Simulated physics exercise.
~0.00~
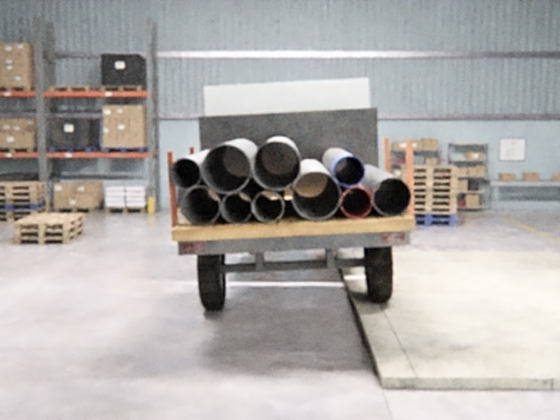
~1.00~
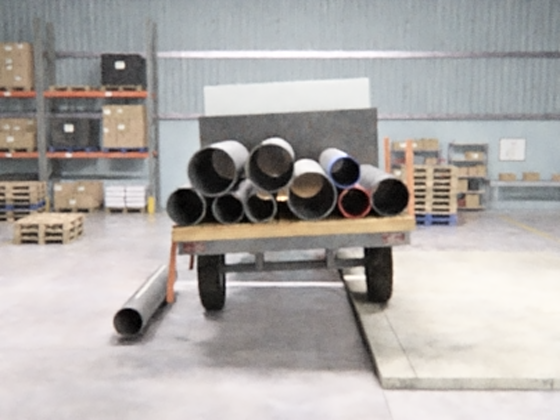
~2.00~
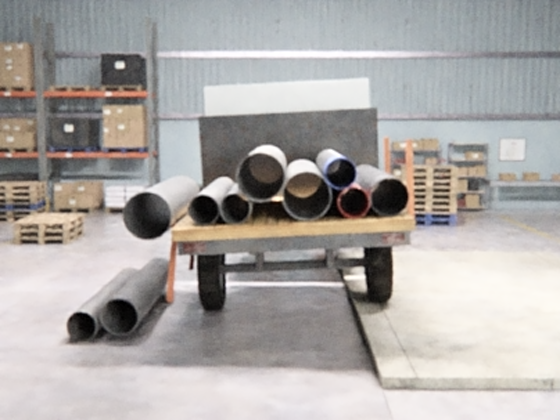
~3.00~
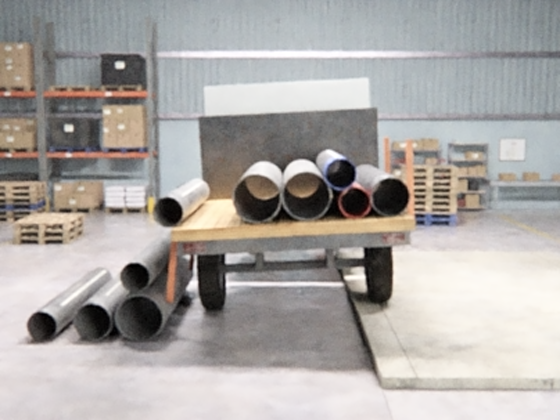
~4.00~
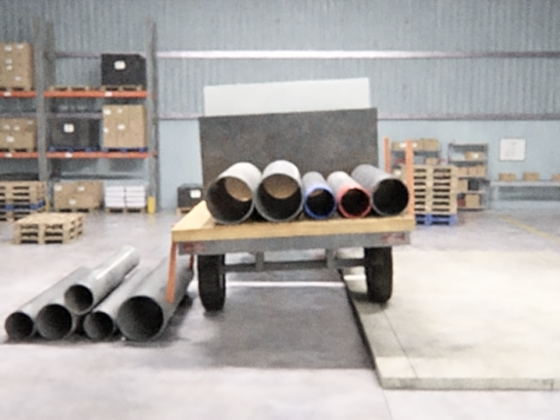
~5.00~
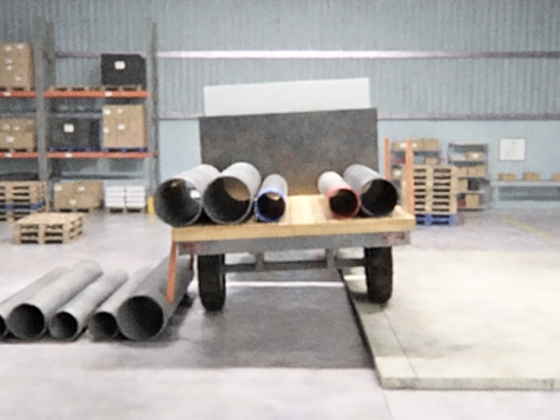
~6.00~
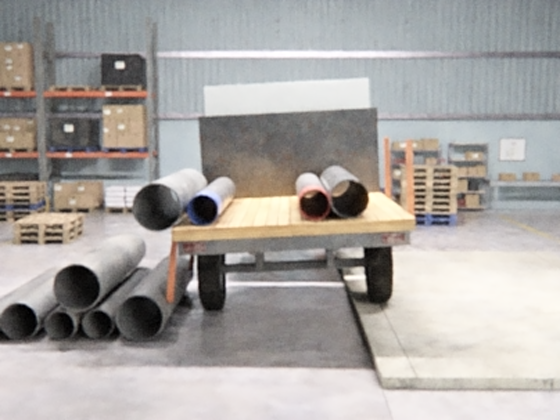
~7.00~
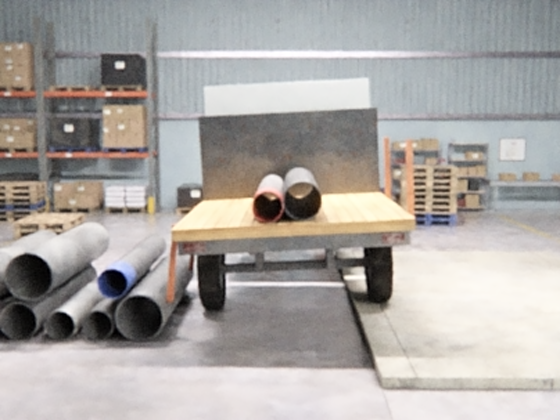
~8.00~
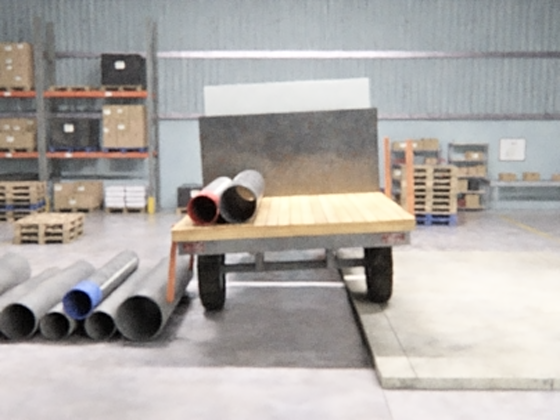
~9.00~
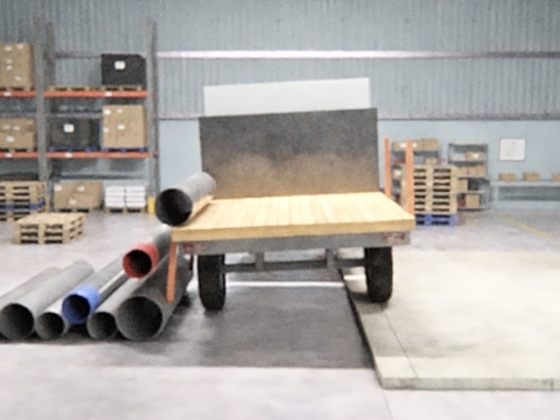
The clip shows a stack of pipes on a flatbed trailer in a warehouse, rolling off the left side and piling up on the floor. The blue-marked pipe drops before the red-marked one, and finally one dark pipe remains at the left edge above the red-marked pipe.
